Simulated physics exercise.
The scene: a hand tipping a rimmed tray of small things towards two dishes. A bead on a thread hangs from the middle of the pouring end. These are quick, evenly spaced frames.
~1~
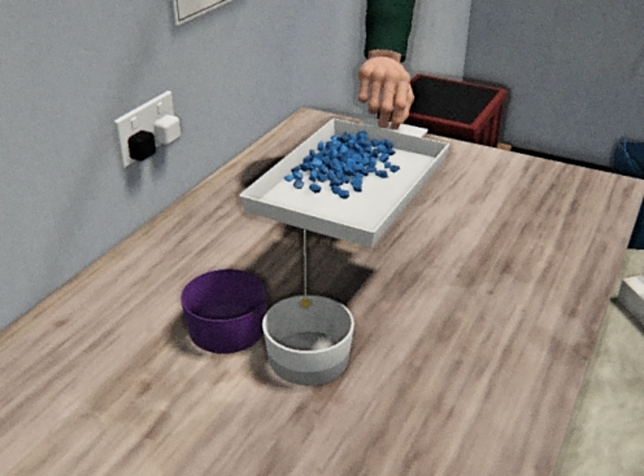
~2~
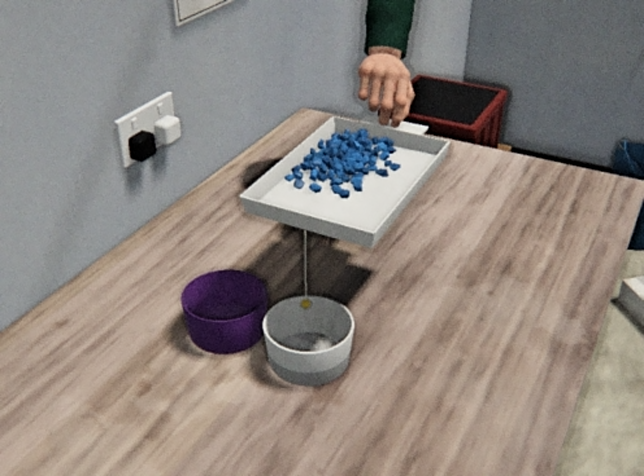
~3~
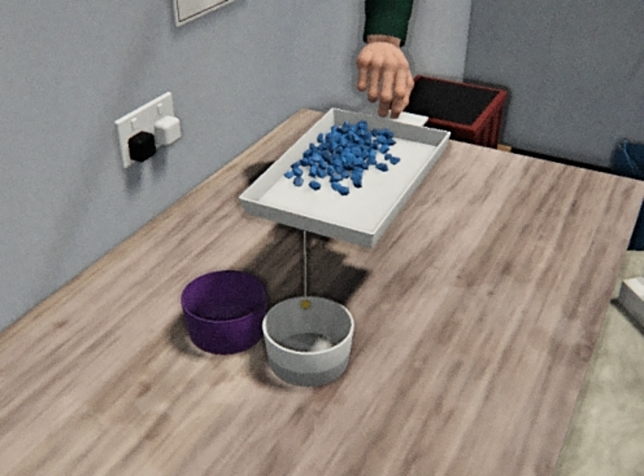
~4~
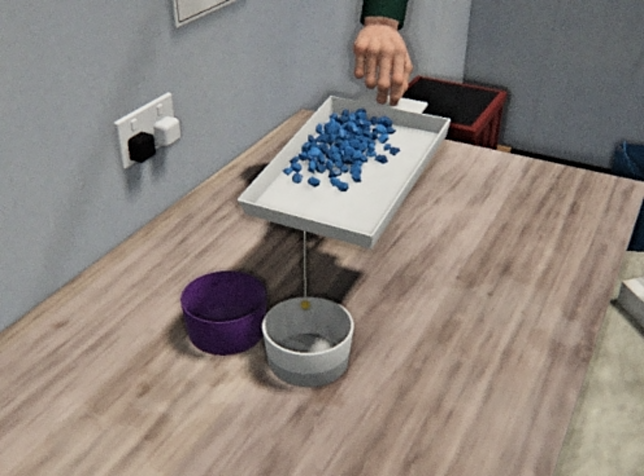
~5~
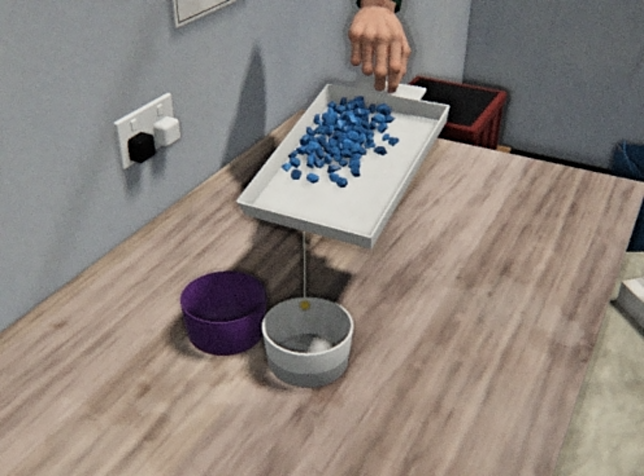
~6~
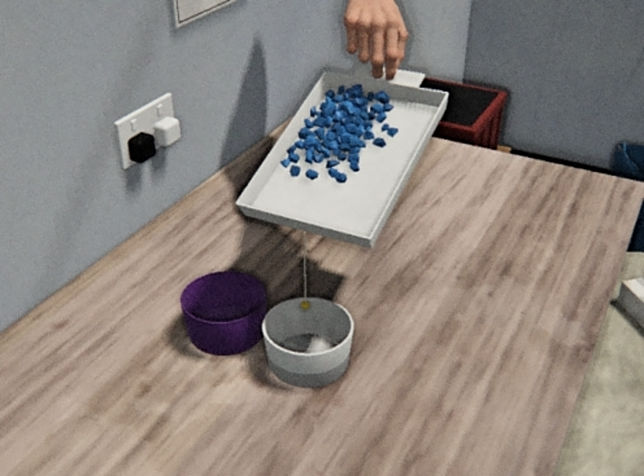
At the start, a hand holds a white rimmed tray of small blue stones nearly level above a wooden table, near a purple dish and a white dish. The hand then gradually raises the far end, tilting the tray more steeply, while the stones stay bunched towards that raised end.
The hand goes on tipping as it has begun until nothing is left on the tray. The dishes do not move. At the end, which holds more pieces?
The right-hand dish gets more.
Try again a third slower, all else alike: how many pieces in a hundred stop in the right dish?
It comes to 30 per cent or so.
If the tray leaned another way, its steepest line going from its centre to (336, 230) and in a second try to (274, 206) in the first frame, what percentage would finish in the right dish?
The first gives 30 %, the second 0 %.
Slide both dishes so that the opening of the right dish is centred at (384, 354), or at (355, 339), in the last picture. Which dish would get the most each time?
One: The left dish. Two: The left dish.
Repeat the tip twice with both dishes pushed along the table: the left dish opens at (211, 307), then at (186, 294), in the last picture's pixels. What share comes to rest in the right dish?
Near 50 % and 50 %.
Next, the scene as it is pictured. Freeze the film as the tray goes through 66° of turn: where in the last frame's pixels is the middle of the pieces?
Roughly at (284, 214).
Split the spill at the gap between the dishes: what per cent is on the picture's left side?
Roughly 80 in a hundred.
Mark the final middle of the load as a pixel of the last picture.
At about (260, 388).
Soon after the last picture, tray tipped steeply; most on the tray; about a quarter in the air.
A little later, tray tipped past a quarter turn; about a third on the tray; a small part in the right dish; a stray few in the left dish; about half outside both; a small part in the air.
Later still, tray tipped past a quarter turn; about a quarter in the right dish; a small part in the left dish; about two thirds outside both.
At rest, tray tipped past a quarter turn; about a quarter in the right dish; a small part in the left dish; about two thirds outside both.
